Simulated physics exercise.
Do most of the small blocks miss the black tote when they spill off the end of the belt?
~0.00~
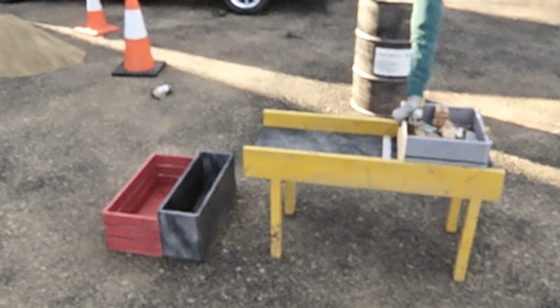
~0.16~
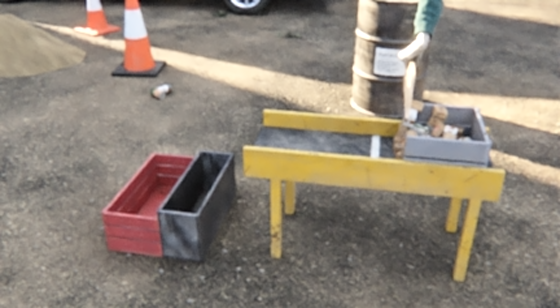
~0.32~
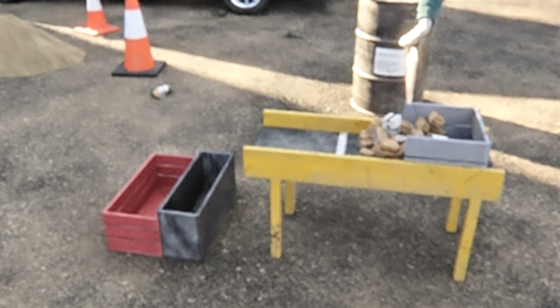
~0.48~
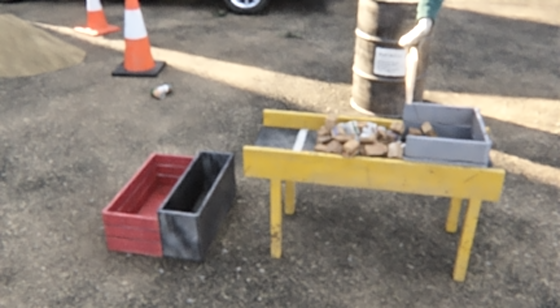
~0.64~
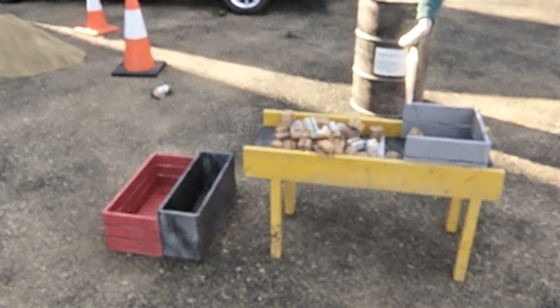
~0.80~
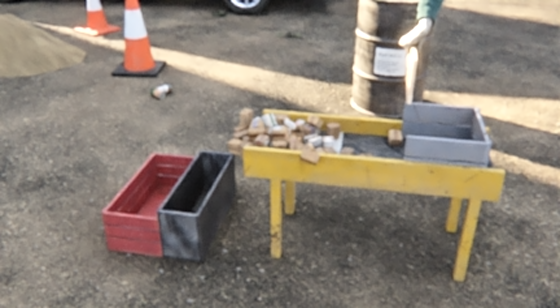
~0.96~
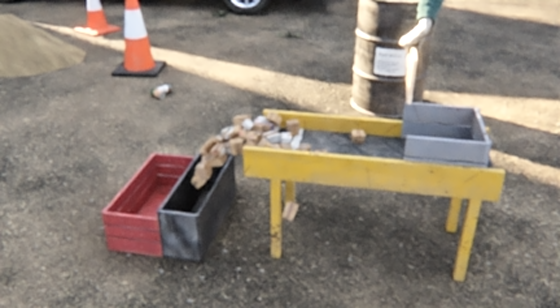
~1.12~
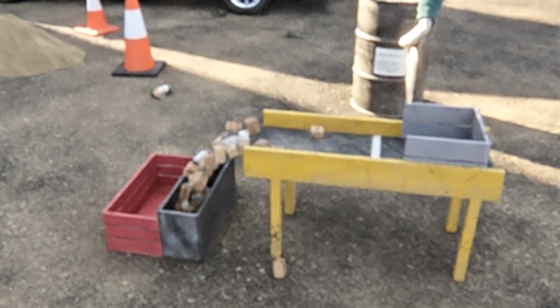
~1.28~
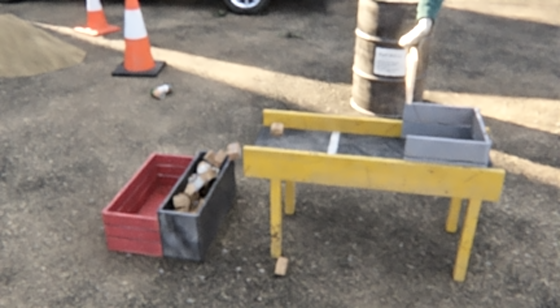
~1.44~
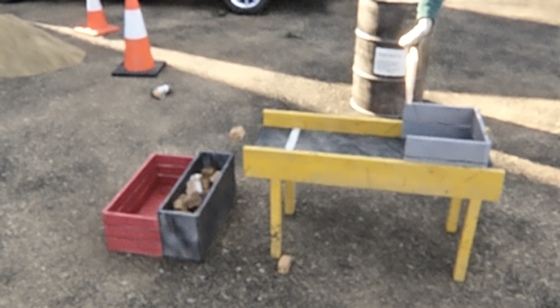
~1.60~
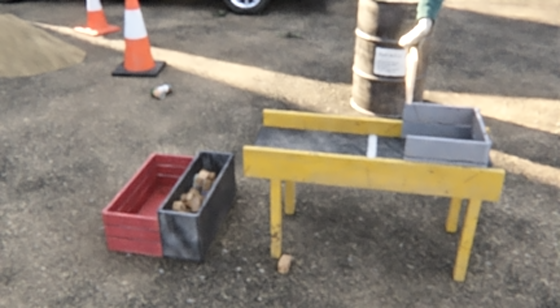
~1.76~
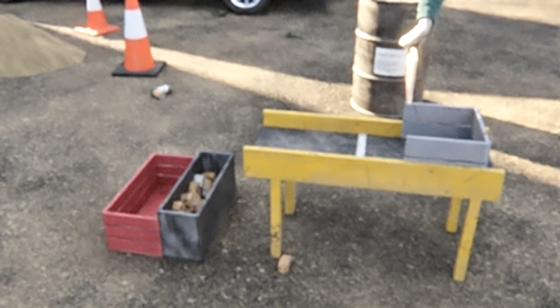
No, well over half of them drop into the black tote. Only one is seen lying on the ground, near the leg of the yellow table.
Small tan and white blocks riding left along a yellow-sided belt and tumbling into a black tote, one landing on the ground.
